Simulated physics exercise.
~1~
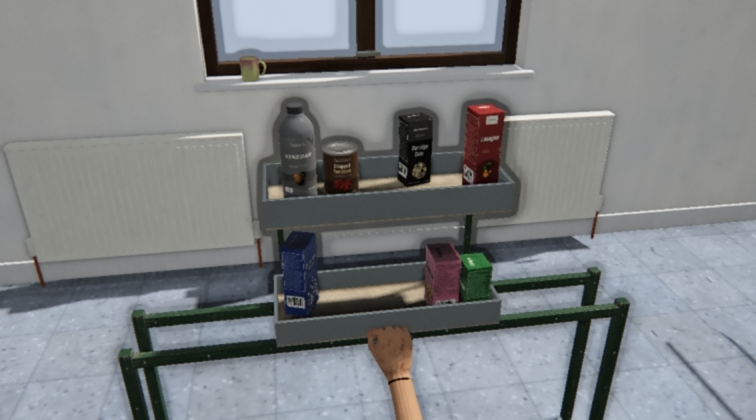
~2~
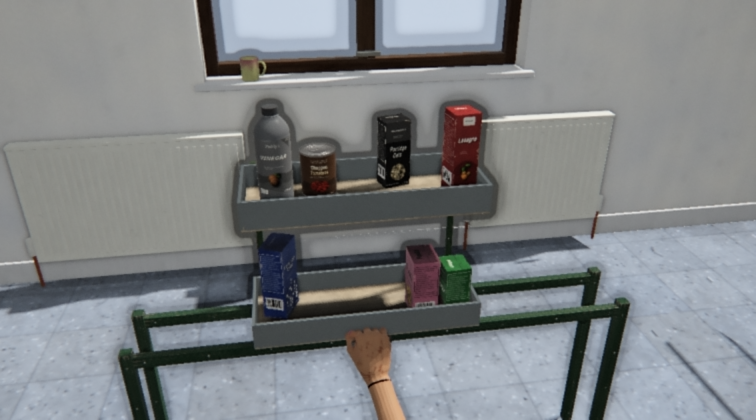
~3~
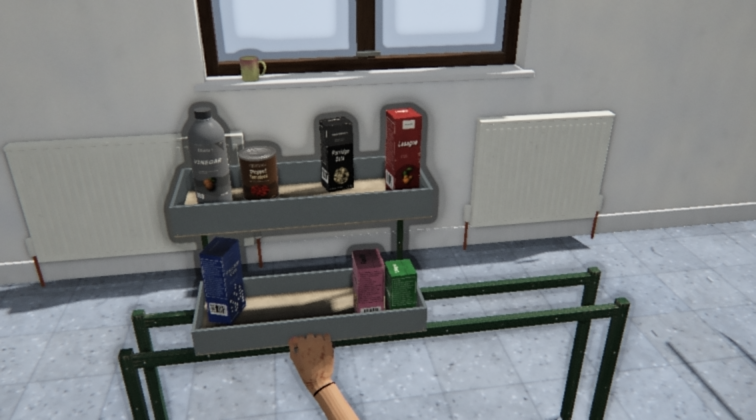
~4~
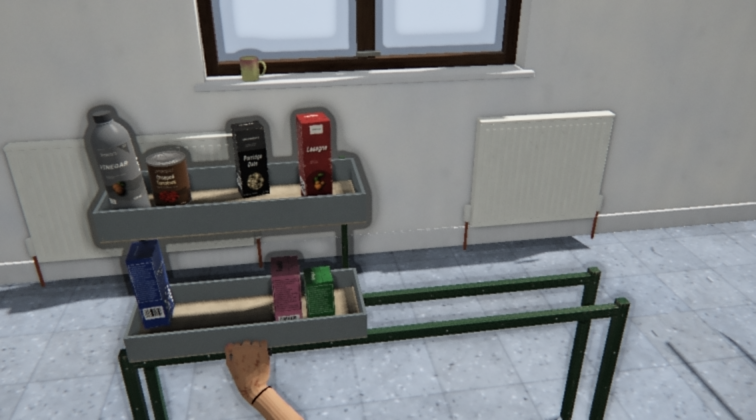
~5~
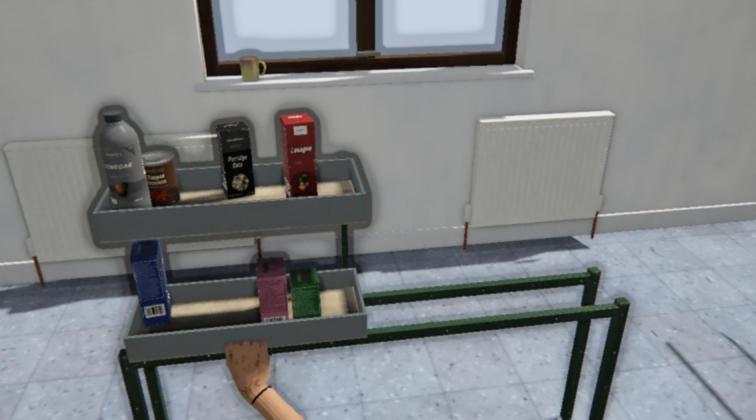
A hand moving a two-tier grey tray left along green rails until it stops, its upright cartons and tin sliding slightly left.
